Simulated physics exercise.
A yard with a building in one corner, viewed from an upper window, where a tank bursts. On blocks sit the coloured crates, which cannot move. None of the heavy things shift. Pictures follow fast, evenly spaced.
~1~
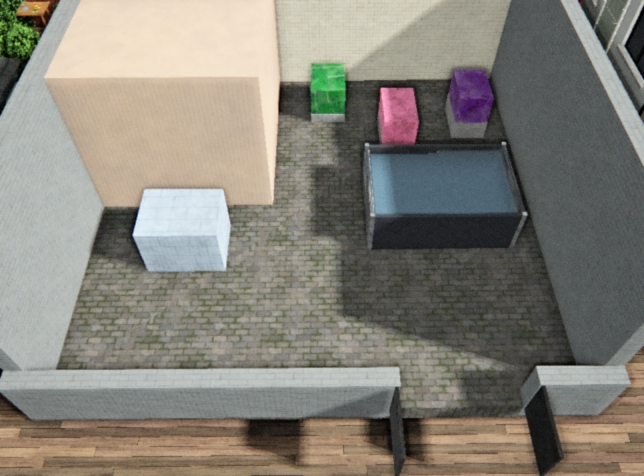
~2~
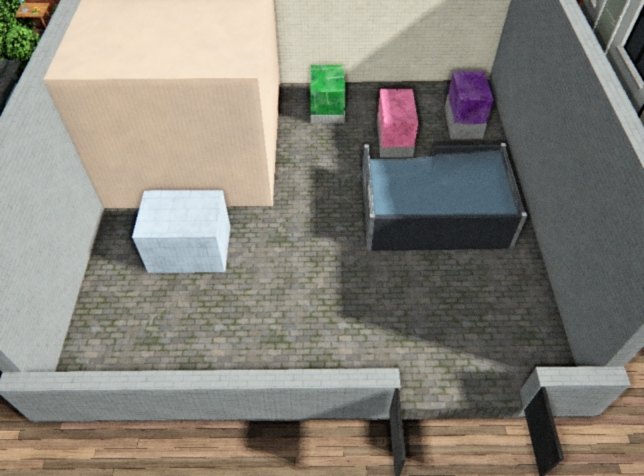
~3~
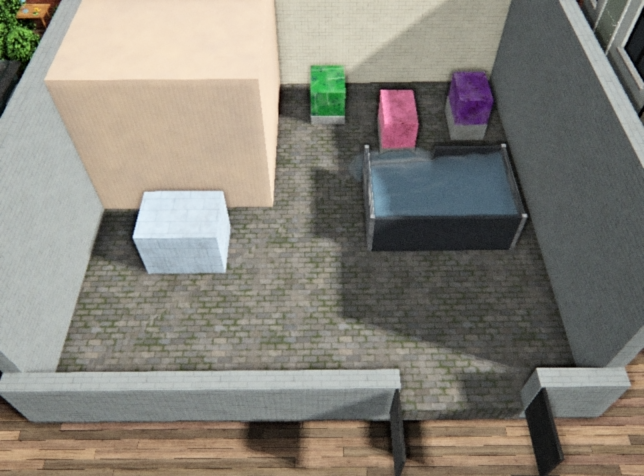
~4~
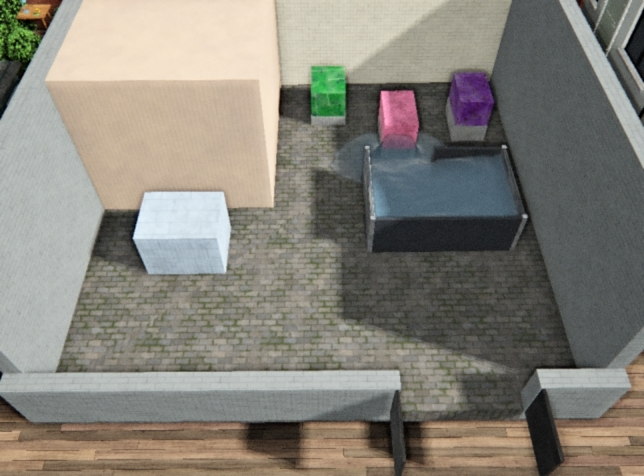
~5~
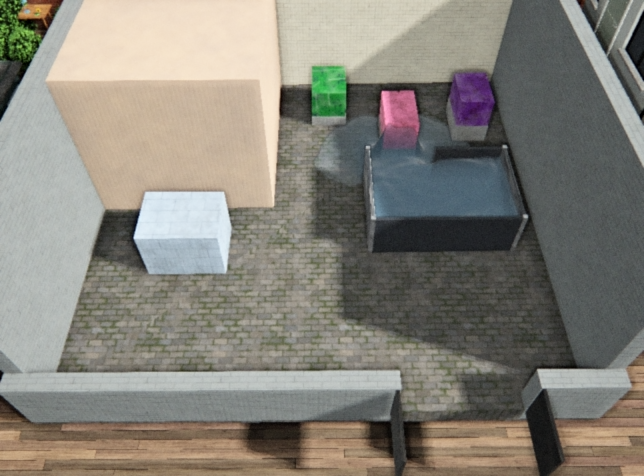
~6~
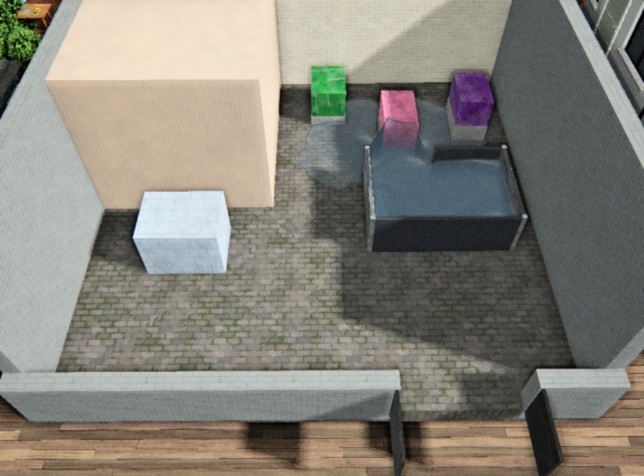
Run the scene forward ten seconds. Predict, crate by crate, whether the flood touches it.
My prediction: The green crate is touched; the purple crate remains untouched; the pink crate is touched.
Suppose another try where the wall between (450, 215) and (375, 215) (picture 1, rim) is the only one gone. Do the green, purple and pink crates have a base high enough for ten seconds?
Then the green crate is untouched, the purple crate is untouched and the pink crate is untouched.
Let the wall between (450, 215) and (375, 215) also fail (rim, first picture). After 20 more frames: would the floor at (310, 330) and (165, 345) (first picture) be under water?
Submerged, submerged.
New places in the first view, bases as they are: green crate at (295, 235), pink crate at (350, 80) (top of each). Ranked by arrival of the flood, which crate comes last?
The last one is the crate marked green.
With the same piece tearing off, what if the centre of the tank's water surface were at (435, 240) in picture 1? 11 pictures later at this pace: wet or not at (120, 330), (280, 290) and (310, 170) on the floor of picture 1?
As listed: Dry, free of water, under water.
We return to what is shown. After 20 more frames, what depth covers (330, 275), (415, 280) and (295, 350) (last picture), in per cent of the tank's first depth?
First spot 4 %, second 0 %, third 0 %.
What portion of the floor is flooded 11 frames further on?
It comes to 35 per cent.
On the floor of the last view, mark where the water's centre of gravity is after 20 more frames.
It is near (394, 161).
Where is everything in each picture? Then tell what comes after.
In the first picture, still water in the open tank at (441, 182).
In the second picture, the front is at a hidden place, out from the gap on the open tank's far side.
In the third picture, water pours out on the open tank's far side and has run to a hidden place.
In the fourth picture, the front is at a hidden place, out from the gap on the open tank's far side.
In the fifth picture, water pours out on the open tank's far side and has run to (360, 119).
In the sixth picture, the front is at (352, 103), out from the gap on the open tank's far side.
A moment on, water covers 25 % of the floor; the green crate water round its plinth, the purple crate water round its plinth, the pink crate water round its plinth.
Next, water covers 35 % of the floor; the green crate water round its plinth, the purple crate water round its plinth, the pink crate water round its plinth.
Then, water covers 50 % of the floor; the green crate water round its plinth, the purple crate water round its plinth, the pink crate water round its plinth.
Later, water covers 75 % of the floor; the green crate water round its plinth, the purple crate water round its plinth, the pink crate water round its plinth.
In the end, water covers 90 % of the floor; the green crate was topped, the purple crate stayed above the water, the pink crate was topped.
